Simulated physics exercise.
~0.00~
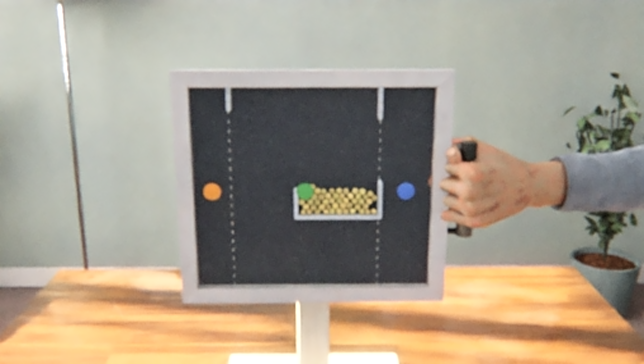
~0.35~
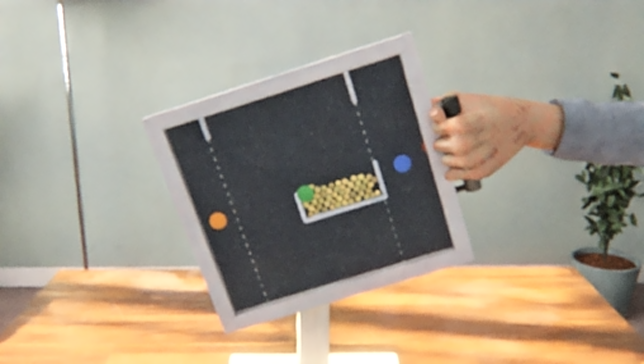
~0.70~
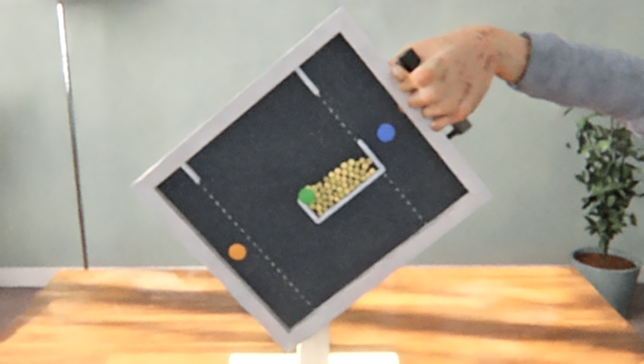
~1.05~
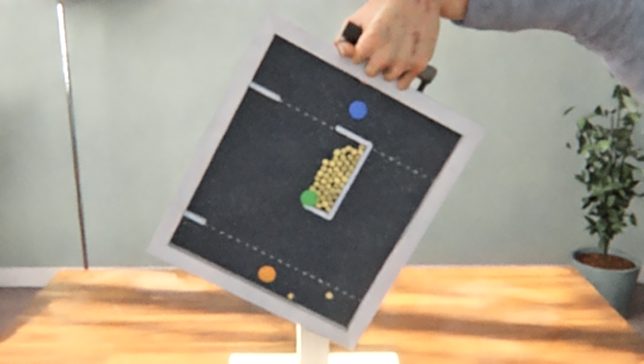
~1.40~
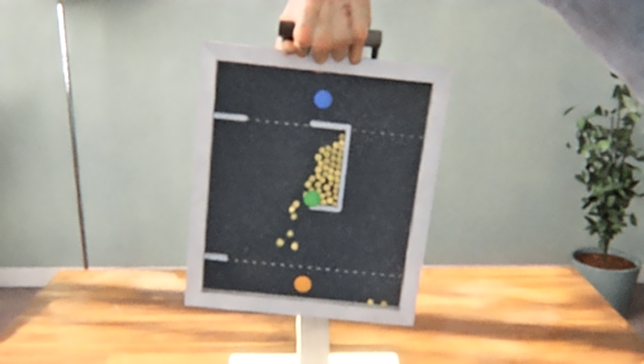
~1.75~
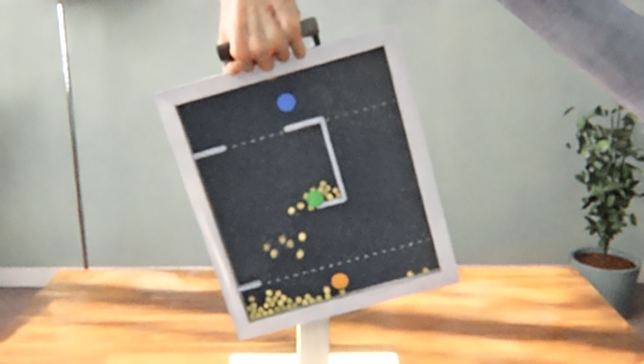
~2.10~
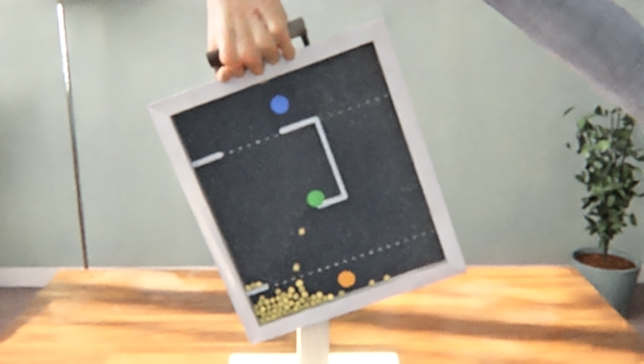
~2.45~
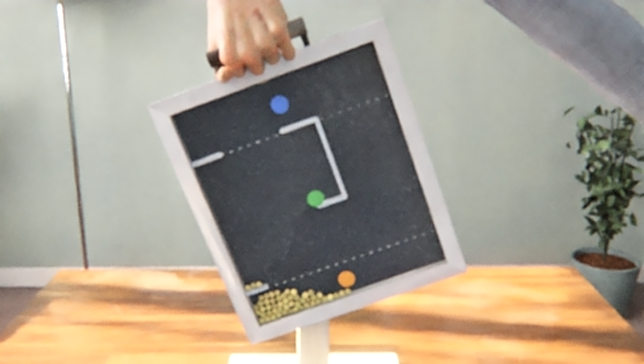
Hand turning a framed dark panel anticlockwise, yellow beads spilling from an inner tray past a green dot and settling in the bottom corner.
